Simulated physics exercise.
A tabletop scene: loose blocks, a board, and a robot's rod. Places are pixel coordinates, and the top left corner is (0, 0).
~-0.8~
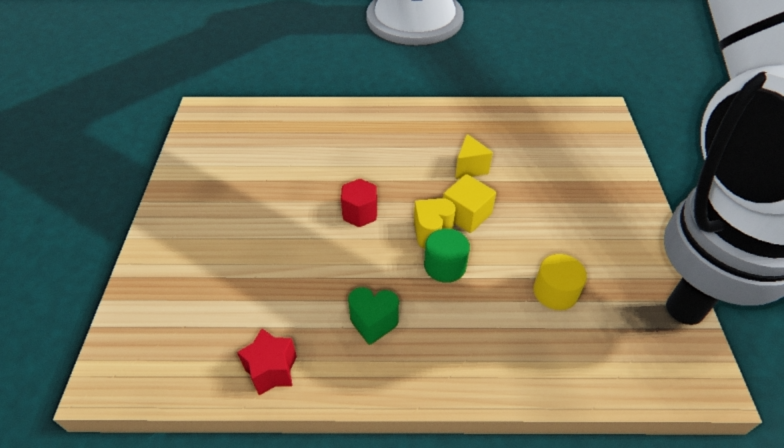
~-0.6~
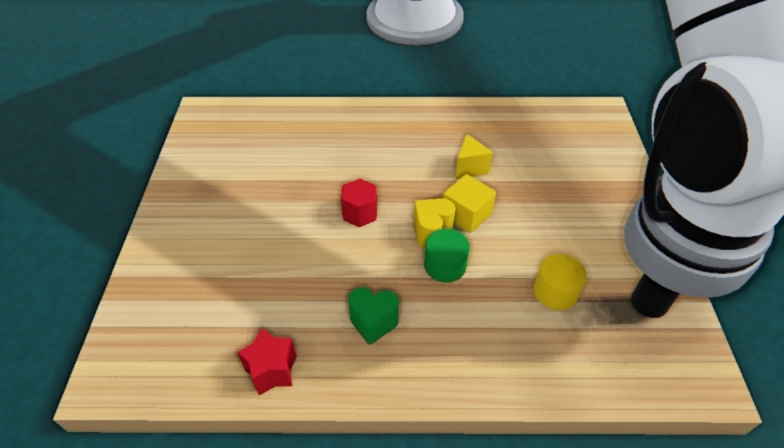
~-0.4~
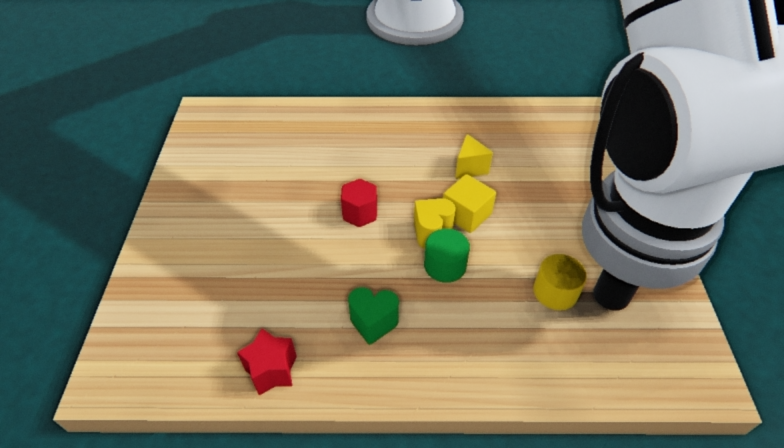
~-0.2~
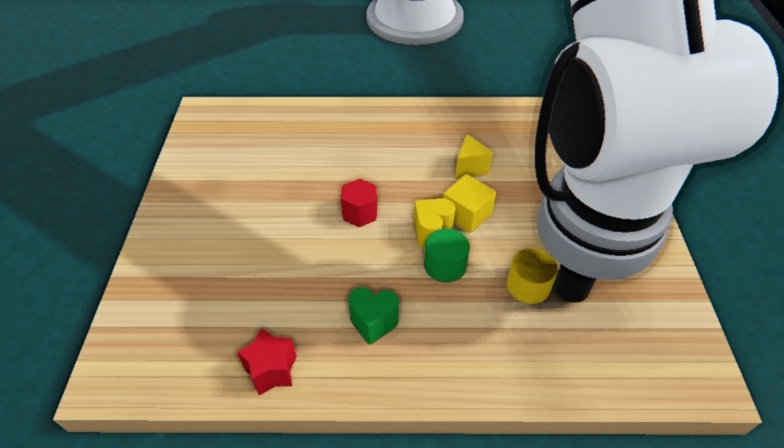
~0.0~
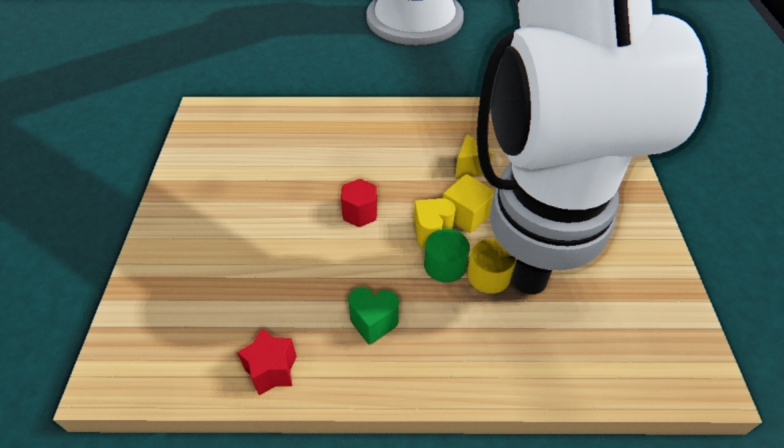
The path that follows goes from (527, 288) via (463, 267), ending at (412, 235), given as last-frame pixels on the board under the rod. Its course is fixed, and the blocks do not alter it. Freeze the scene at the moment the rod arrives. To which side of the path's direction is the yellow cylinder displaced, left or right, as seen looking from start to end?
Picture yourself facing from the start of the path to its end: The yellow cylinder moves off to your left.
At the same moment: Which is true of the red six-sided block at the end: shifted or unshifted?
Well, the red six-sided block holds its place.
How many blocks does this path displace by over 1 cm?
In total, three or more blocks get moved by over 1 cm.
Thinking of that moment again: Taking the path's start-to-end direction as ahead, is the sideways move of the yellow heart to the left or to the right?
Out to the right.
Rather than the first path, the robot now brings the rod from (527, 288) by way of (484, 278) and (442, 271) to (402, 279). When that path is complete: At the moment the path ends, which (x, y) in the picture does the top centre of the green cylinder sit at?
Expect it around (339, 217).
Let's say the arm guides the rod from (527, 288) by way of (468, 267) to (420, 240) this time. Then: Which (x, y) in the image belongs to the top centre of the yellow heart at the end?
The centre of its top face lies at (420, 196).
What follows on the original path. One third of the way, rod (485, 267); yellow heart (428, 207), turned 30° clockwise; green cylinder (404, 237); yellow cylinder (448, 245).
Two thirds of the way, rod (444, 249); yellow heart (426, 205), turned 45° clockwise; green cylinder (363, 231); yellow cylinder (407, 234).
At the end, rod (412, 228); red six-sided block unmoved; yellow heart (417, 192), turned 60° clockwise; green cylinder (335, 234); yellow square unmoved; yellow cylinder (378, 226).
